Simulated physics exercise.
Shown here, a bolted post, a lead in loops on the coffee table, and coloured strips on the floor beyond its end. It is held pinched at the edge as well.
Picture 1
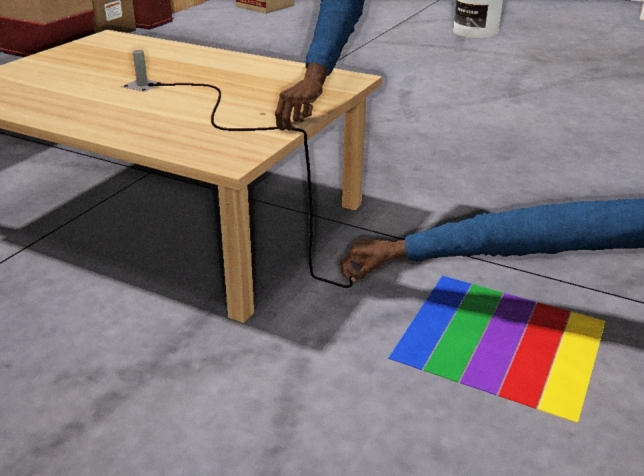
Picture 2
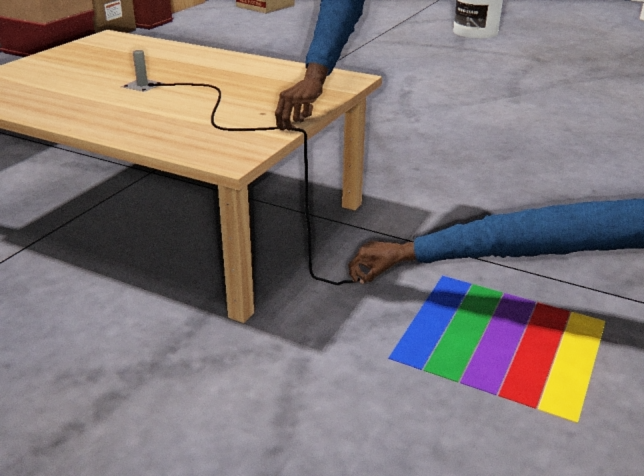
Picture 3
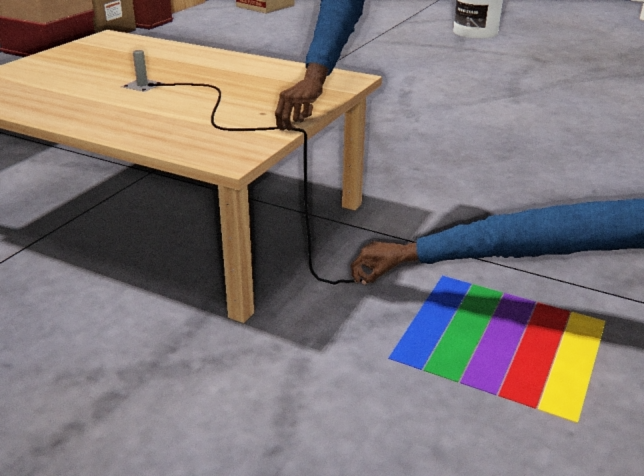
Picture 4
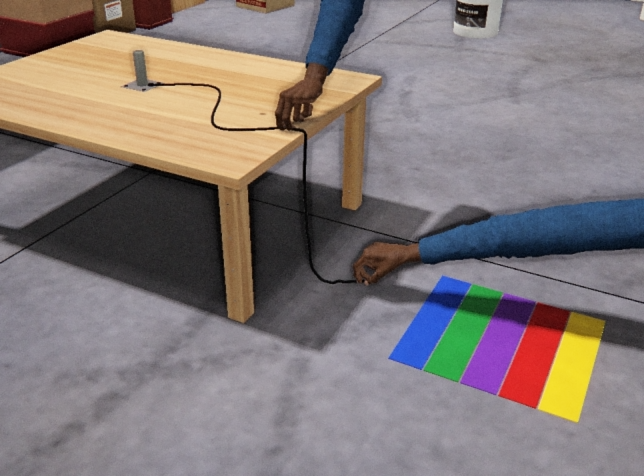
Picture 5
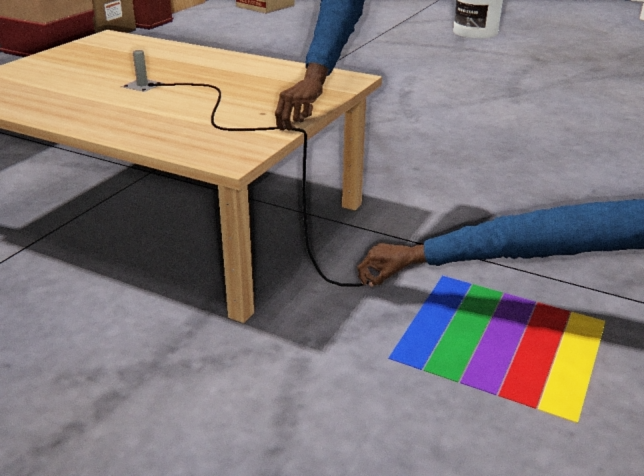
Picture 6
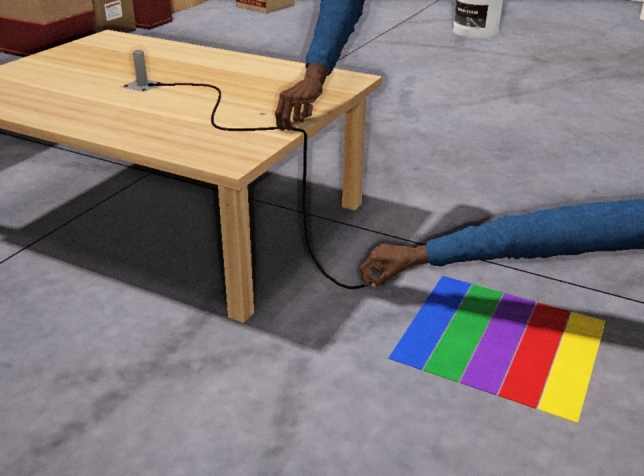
A hand slowly draws a black cord's end rightward while another pinches it at the table edge.
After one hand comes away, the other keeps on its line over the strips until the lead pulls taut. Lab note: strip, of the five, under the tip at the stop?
Red.
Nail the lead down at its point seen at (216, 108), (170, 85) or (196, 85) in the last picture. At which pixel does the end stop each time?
In order of the tries: About (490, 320), about (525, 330), about (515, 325).
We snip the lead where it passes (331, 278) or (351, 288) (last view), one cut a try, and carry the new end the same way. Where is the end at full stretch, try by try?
I'd say somewhere near (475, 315) the first time and near (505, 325) the second time.
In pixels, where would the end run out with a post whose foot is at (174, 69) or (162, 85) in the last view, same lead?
You'd see it somewhere around (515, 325), and then around (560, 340).
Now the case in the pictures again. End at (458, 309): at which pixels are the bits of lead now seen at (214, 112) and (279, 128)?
They end up close to (257, 114) and (311, 171).
Soon after, end near (458, 309); over green.
After that, end near (506, 323); over purple.
At the stop, end near (536, 332); over red. Over red.
